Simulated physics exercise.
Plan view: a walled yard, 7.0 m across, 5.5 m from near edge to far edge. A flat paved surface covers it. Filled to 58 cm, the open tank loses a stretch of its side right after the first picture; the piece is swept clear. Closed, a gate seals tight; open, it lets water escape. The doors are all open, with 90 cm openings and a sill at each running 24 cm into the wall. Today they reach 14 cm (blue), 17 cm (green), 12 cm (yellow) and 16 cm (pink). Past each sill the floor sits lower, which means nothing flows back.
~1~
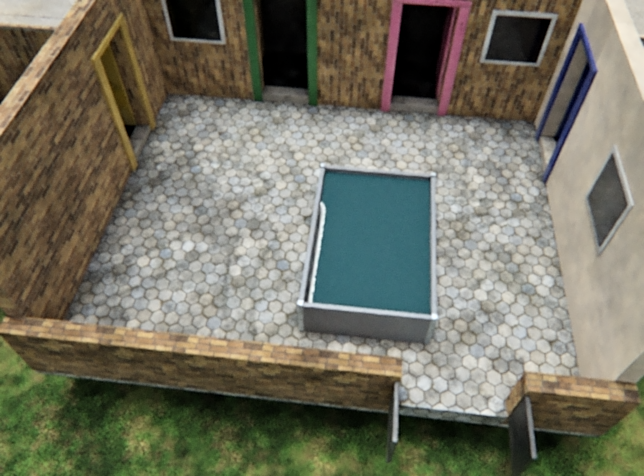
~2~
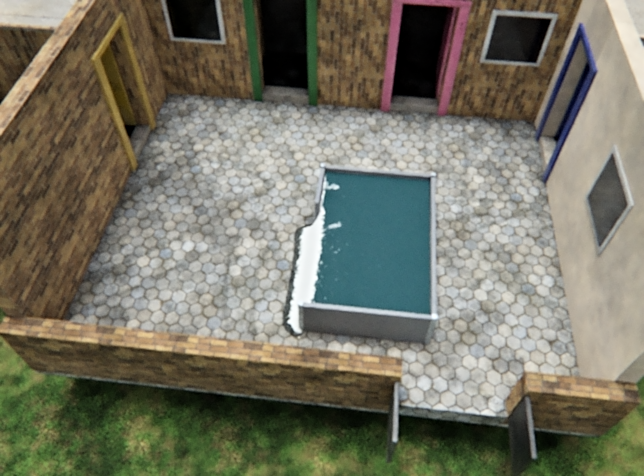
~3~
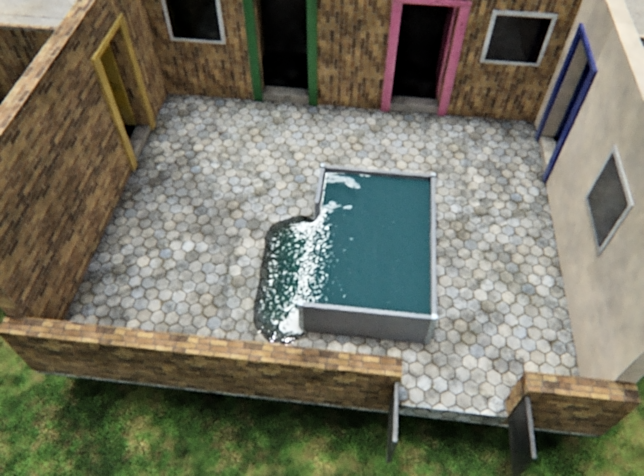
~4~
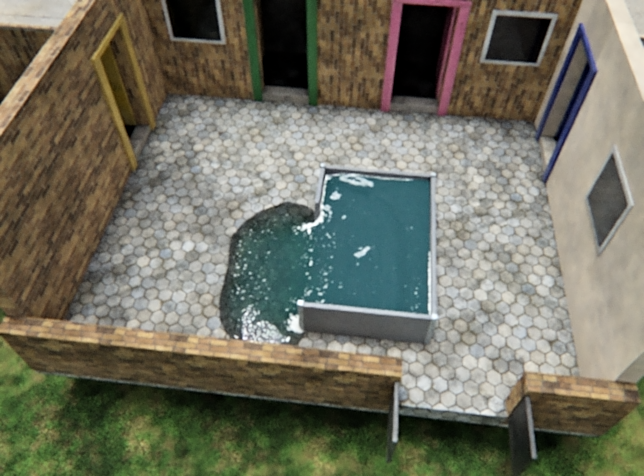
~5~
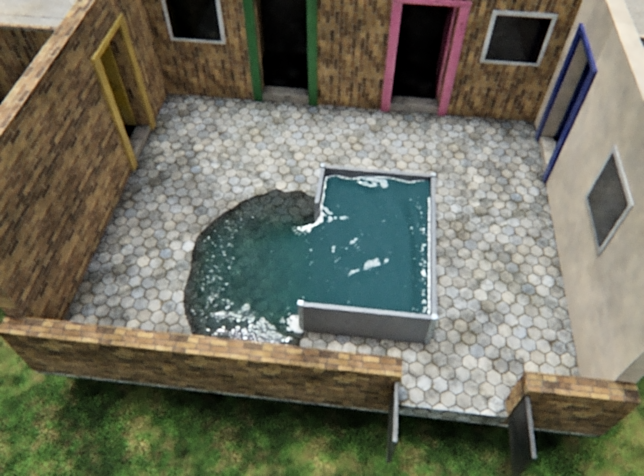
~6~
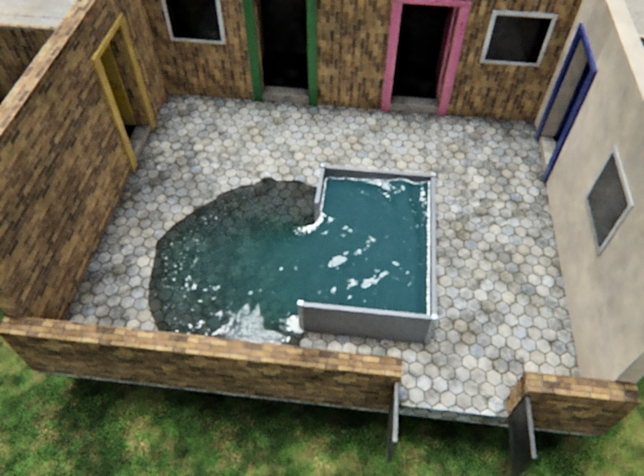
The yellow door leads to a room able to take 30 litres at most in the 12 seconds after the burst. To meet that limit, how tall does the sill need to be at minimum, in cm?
At least 8.5 cm or so.
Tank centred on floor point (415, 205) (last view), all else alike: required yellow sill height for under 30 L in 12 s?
I'd put it at close to 13.5 cm.
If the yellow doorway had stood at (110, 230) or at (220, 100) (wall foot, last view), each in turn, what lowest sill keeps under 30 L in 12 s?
About 21 cm, then about 14.5 cm.
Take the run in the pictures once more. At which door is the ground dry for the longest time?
That would be the blue door.
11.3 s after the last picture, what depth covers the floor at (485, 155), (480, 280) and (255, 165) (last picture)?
Taking the spots in order: About 10, 3 and 5 centimetres.
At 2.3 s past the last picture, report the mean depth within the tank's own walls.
The mean depth is roughly 18 cm.
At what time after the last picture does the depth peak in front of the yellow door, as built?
Peak time: Around 6.5 s.
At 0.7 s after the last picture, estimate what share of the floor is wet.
30 %.
Then, 0.7 s after the last picture water covers 30 % of the floor, deepest (32 cm) near (92, 261); it has not reached the yellow door.
Then, 2.3 s after the last picture water covers 35 % of the floor, deepest (32 cm) near (152, 334); 10 cm at the yellow door, 0 litres in over its 12 cm sill.
Then, 11.3 s after the last picture water covers 100 % of the floor, deepest (12 cm) near (509, 129); 7 cm at the yellow door, 5 litres in over its 12 cm sill.
At the yellow door as built, the water peaked near 14 cm, 6.5 s after the last picture.
Run again over the same 12 s with other heights there, 54 litres in over 7 cm, 19 litres over 9.5 cm. The limit of 30 litres is kept from about 8.5 cm up.
